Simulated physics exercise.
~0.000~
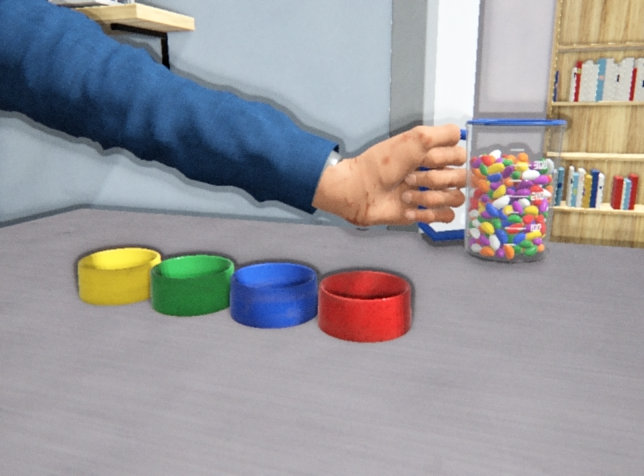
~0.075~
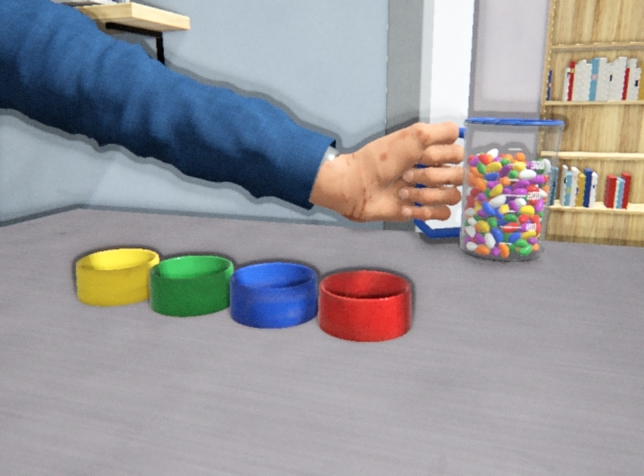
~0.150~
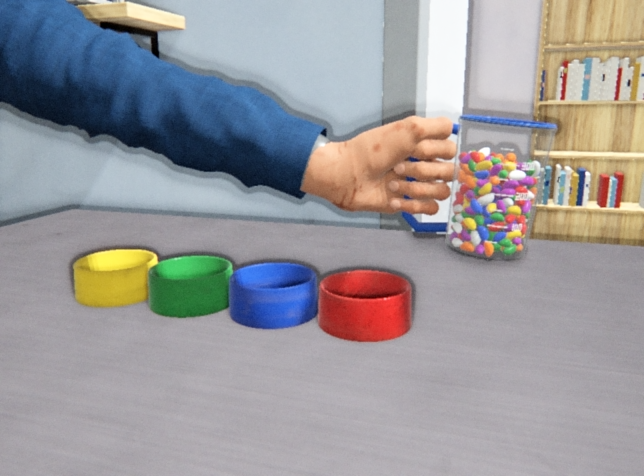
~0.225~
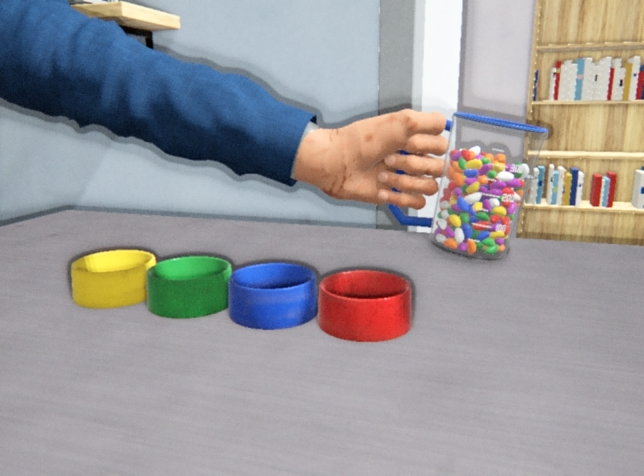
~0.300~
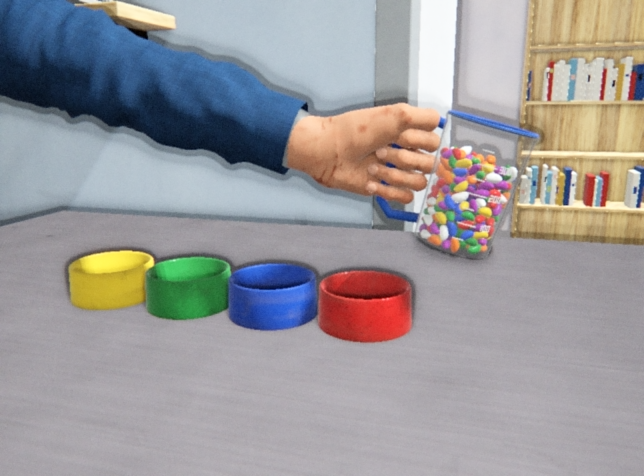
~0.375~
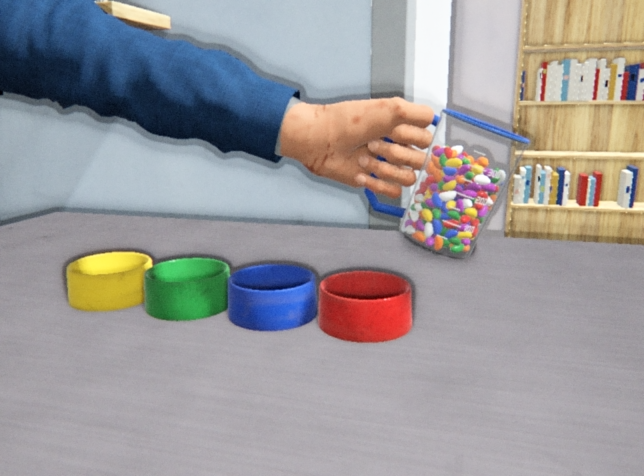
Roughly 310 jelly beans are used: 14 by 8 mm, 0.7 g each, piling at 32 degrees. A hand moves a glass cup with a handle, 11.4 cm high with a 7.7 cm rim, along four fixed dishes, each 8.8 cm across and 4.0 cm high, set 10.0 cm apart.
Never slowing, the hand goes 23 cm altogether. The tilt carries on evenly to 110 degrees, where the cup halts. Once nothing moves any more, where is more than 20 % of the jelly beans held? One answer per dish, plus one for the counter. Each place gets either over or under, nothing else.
Red: Surpasses one fifth. Blue: Fails to surpass one fifth. Green: Fails to surpass one fifth. Yellow: Fails to surpass one fifth. Counter: Surpasses one fifth.
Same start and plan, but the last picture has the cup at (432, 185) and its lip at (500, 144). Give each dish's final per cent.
Red 70, blue 0, green 0, yellow 0.
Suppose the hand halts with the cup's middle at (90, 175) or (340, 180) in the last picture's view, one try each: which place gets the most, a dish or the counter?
Most lands at blue on the first run and at counter on the second.
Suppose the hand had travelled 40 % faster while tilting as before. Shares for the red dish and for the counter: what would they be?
Result - red dish: 70; counter: 30.
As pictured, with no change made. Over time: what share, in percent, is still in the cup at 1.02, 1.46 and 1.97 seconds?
Roughly 100, then 100, then 65.
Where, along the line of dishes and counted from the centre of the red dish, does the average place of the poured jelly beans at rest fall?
Some 2 centimetres out on the left-hand side of that dish.
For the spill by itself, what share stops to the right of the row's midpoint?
About 100 percent.
After 1.02 s, tilt 62 degrees; cup holds 100 %.
After 1.46 s, tilt 91 degrees; cup holds 100 %.
After 1.97 s, tilt 110 degrees; cup holds 65 %, red 25 %.
At rest (3.8 s), red 65 %, blue 5 %, green 0 %, yellow 0 %, counter 30 %.
